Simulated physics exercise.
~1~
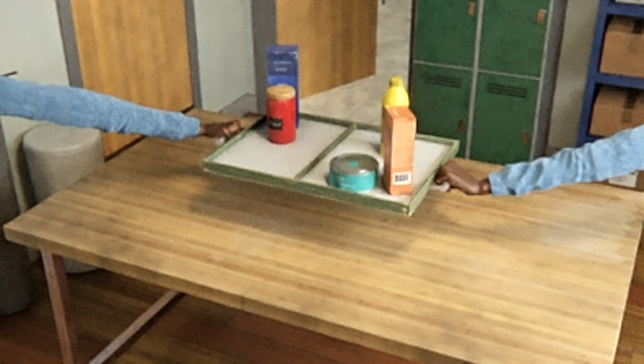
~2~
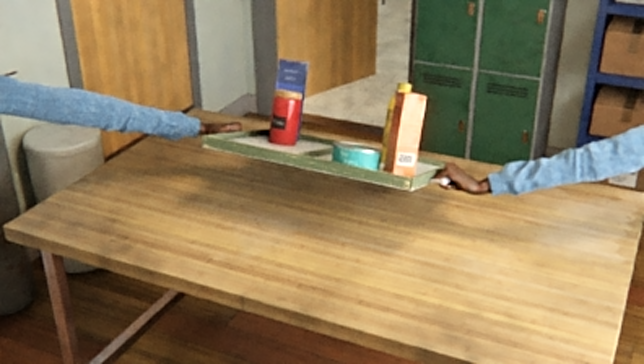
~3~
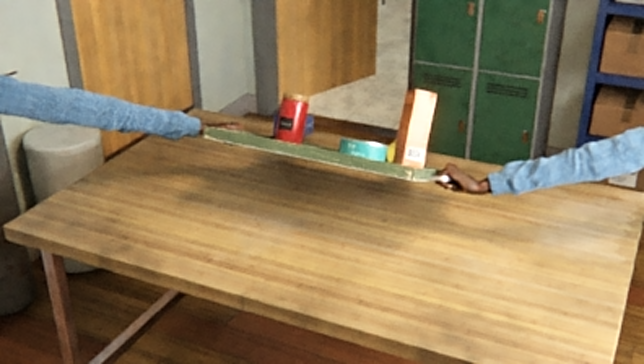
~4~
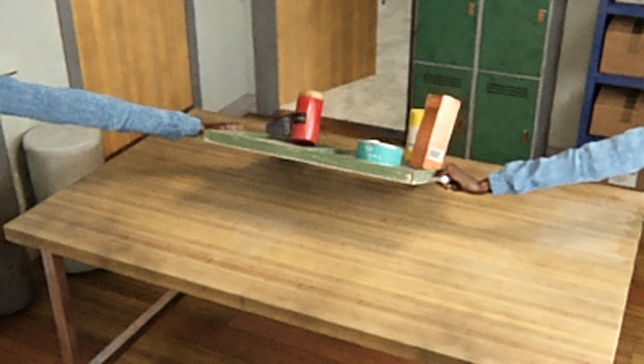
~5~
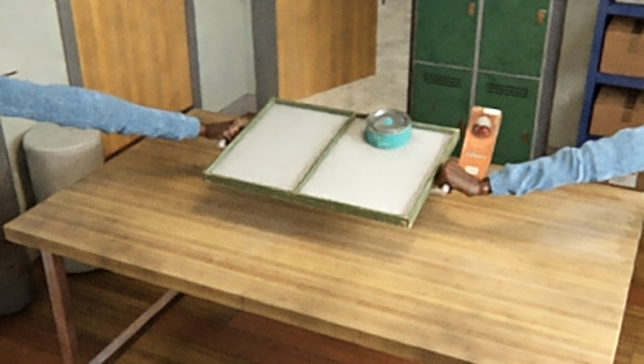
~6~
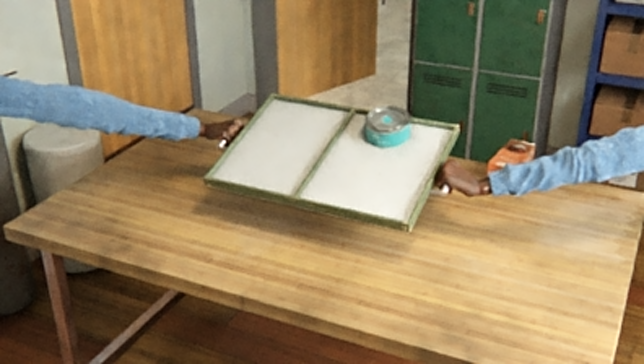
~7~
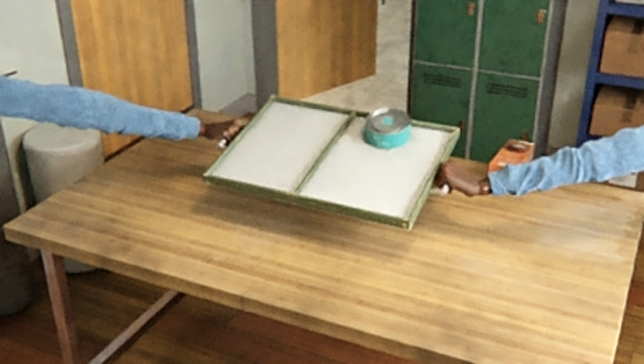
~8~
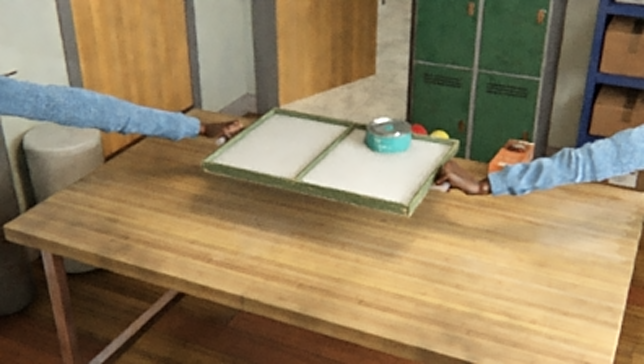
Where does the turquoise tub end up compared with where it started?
It stays upright on the right-hand part of the tray, but it ends in a different spot, having slid from nearer the front to close to the far edge.
